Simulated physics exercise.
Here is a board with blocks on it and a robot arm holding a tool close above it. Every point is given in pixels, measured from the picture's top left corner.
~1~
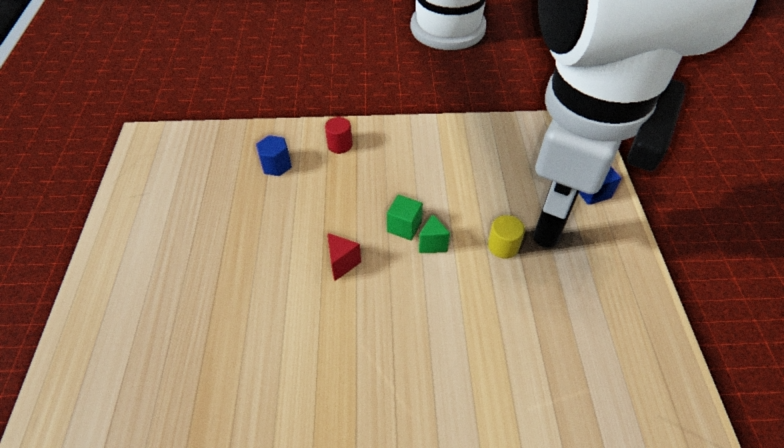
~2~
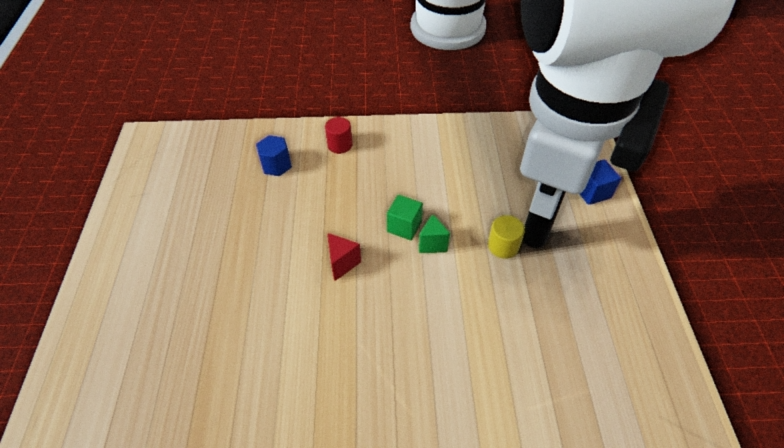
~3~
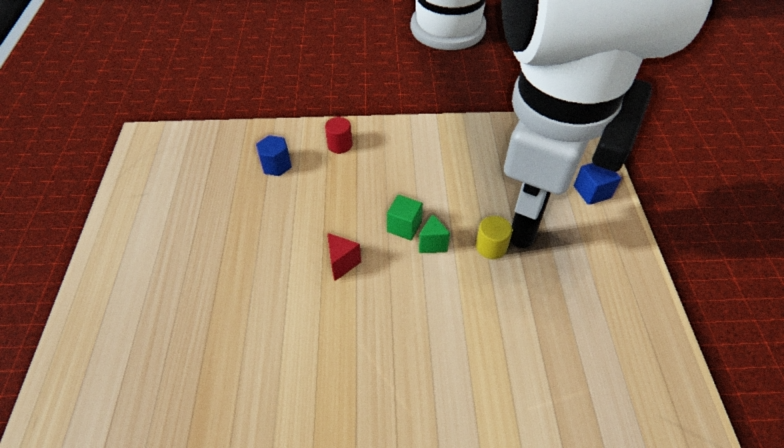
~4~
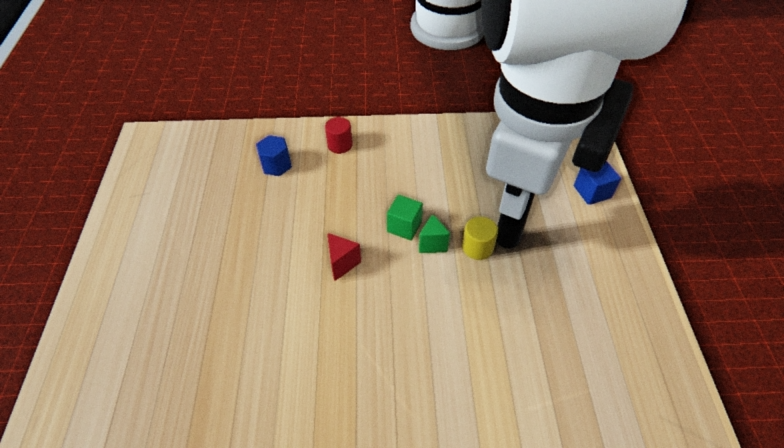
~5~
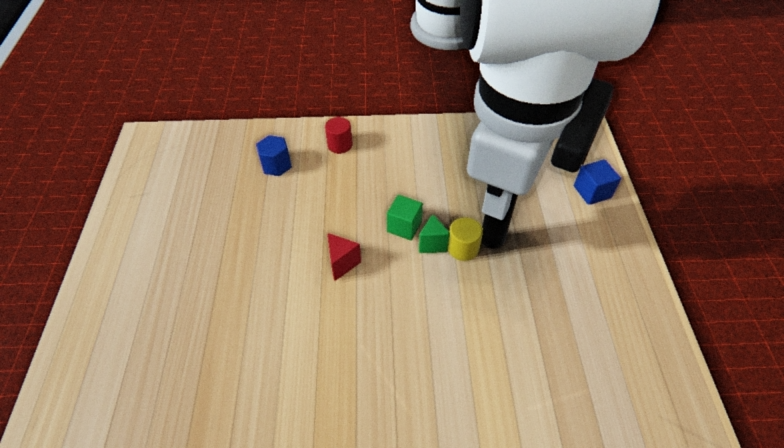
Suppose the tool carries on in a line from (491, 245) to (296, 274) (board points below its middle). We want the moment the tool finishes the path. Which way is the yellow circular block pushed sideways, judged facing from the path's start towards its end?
The yellow circular block goes left.
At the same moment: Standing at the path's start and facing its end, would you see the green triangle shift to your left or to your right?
Displaced right.
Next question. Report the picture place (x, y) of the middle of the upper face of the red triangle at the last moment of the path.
Its top face will be centred at roughly (258, 252).
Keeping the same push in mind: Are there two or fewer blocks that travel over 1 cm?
No, that is not how it ends up.
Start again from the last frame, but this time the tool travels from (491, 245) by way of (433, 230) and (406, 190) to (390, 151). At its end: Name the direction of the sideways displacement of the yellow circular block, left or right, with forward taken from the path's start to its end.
Displaced left.
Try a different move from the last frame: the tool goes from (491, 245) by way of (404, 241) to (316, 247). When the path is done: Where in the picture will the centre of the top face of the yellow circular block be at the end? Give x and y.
At (412, 246).
The first path, step by step. One third of the way, tool at (427, 249); green triangle at (392, 228), turned 90° clockwise; yellow circular block at (403, 248).
Two thirds of the way, tool at (362, 259); red triangle at (327, 248); green triangle at (379, 223), turned 110° clockwise; yellow circular block at (362, 271).
At the end, tool at (295, 269); red triangle at (258, 252), turned 20° clockwise; green square block not moved; green triangle at (379, 223), turned 110° clockwise; yellow circular block at (362, 271).
